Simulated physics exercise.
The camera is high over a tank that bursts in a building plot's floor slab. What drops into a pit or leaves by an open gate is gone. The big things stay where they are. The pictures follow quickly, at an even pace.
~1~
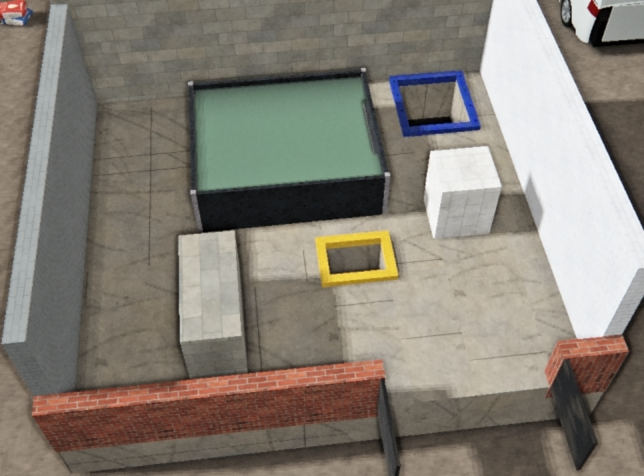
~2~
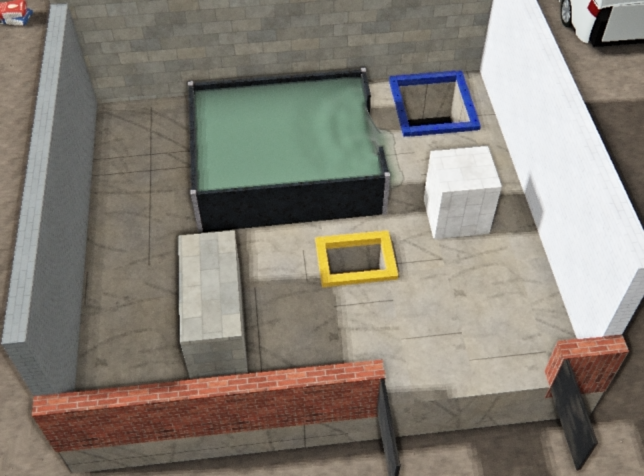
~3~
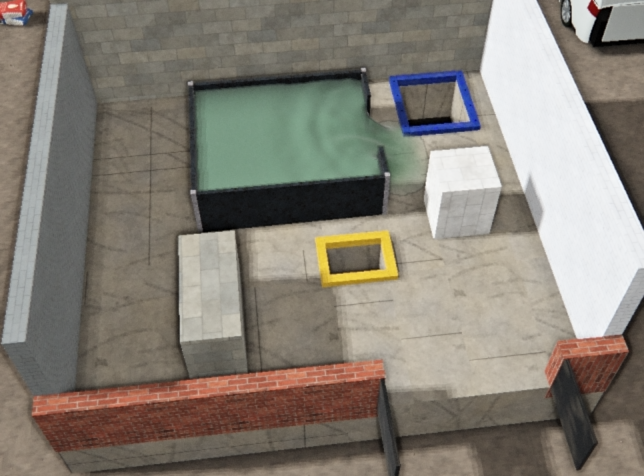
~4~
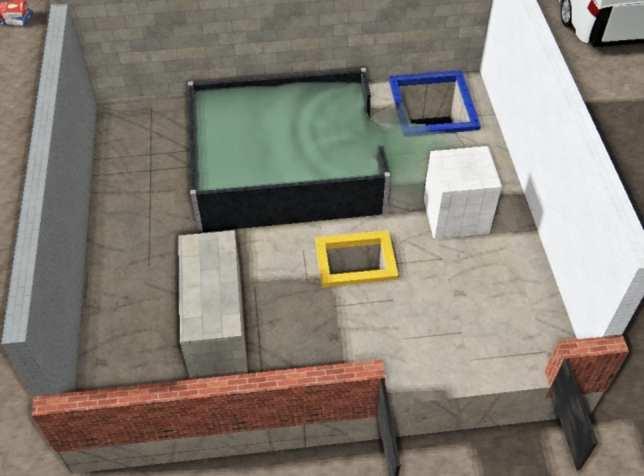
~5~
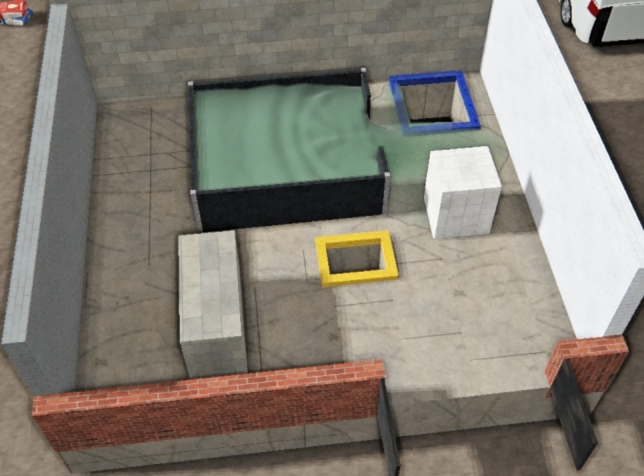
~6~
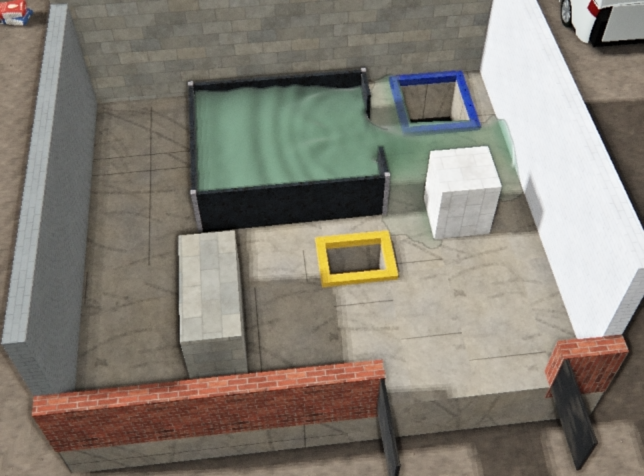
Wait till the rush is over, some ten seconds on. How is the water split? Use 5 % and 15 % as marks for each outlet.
In the end: The gate takes more than 15 %; the blue pit takes more than 15 %; the yellow pit takes less than 5 %.
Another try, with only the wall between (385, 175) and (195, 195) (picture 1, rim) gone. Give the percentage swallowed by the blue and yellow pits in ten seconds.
Roughly, in per cent: Blue 2, yellow 20.
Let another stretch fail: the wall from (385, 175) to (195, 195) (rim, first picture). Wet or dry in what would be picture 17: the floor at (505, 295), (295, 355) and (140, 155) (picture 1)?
One after the other: Wet, awash, free of water.
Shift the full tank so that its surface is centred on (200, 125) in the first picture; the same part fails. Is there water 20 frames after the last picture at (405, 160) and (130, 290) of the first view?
One after the other: Under water, clear.
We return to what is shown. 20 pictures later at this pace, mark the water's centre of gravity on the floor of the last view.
Close to (352, 173).
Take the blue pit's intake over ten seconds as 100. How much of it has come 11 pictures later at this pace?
I make it 20 per cent.
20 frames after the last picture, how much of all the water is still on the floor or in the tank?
Close to 84 %.
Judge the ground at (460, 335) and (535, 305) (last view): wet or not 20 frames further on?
In that order: Flooded, wet.
A moment on, water covers 20 % of the floor; the gate 0 %, the blue pit 2 %, the yellow pit 0 %.
Next, water covers 35 % of the floor; the gate 0 %, the blue pit 6 %, the yellow pit 0 %.
Then, water covers 50 % of the floor; the gate 4 %, the blue pit 13 %, the yellow pit 0 %.
Later, water covers 60 % of the floor; the gate 12 %, the blue pit 21 %, the yellow pit 0 %.
In the end, water covers 90 % of the floor; the gate 20 %, the blue pit 27 %, the yellow pit 0 %.
